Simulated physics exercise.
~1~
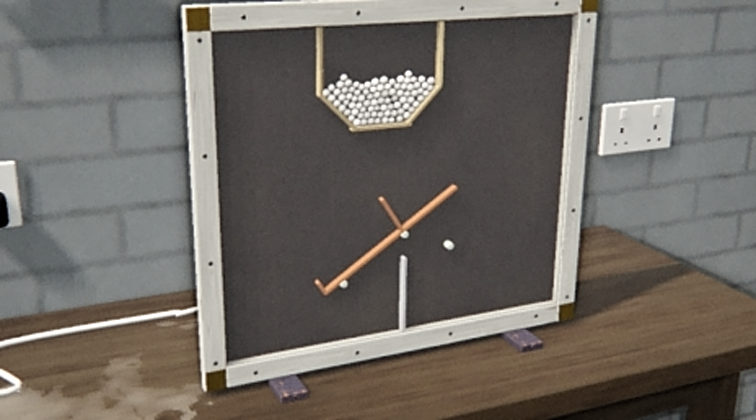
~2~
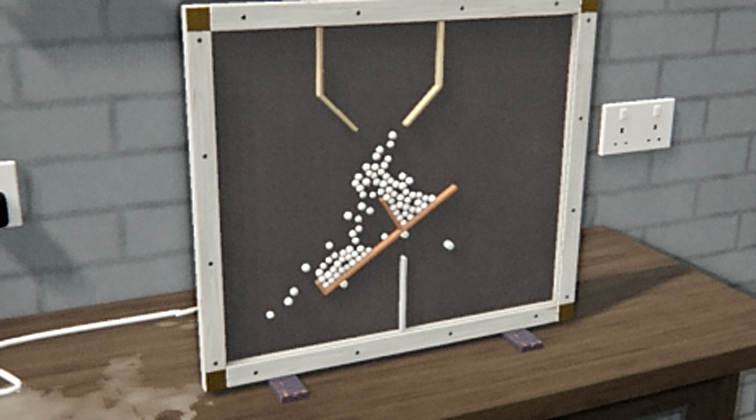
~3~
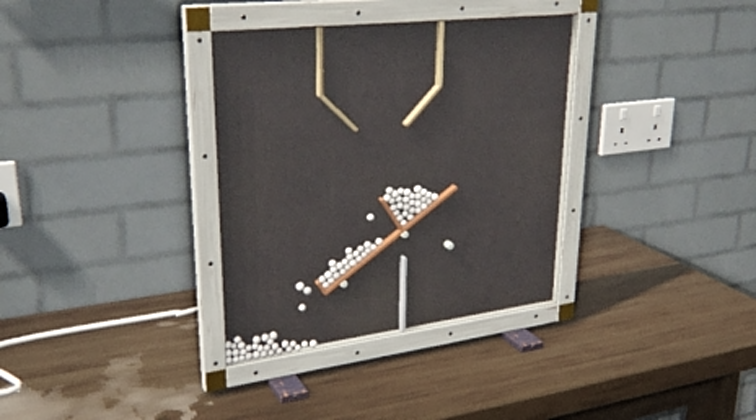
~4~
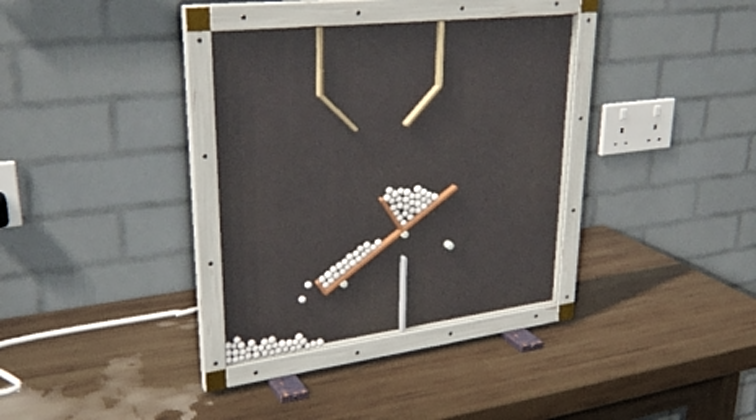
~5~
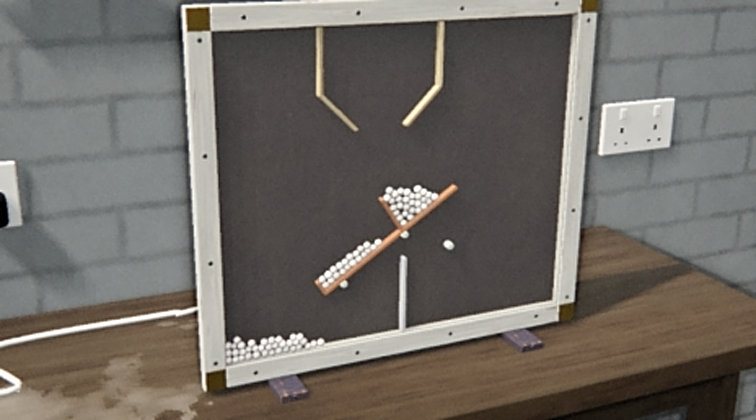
On a wooden cabinet against a grey brick wall, small white balls poured from a hopper inside an upright framed case onto a slanted orange tray; some spilled off its lower left end into the bottom left corner, while most stayed resting on the tray.
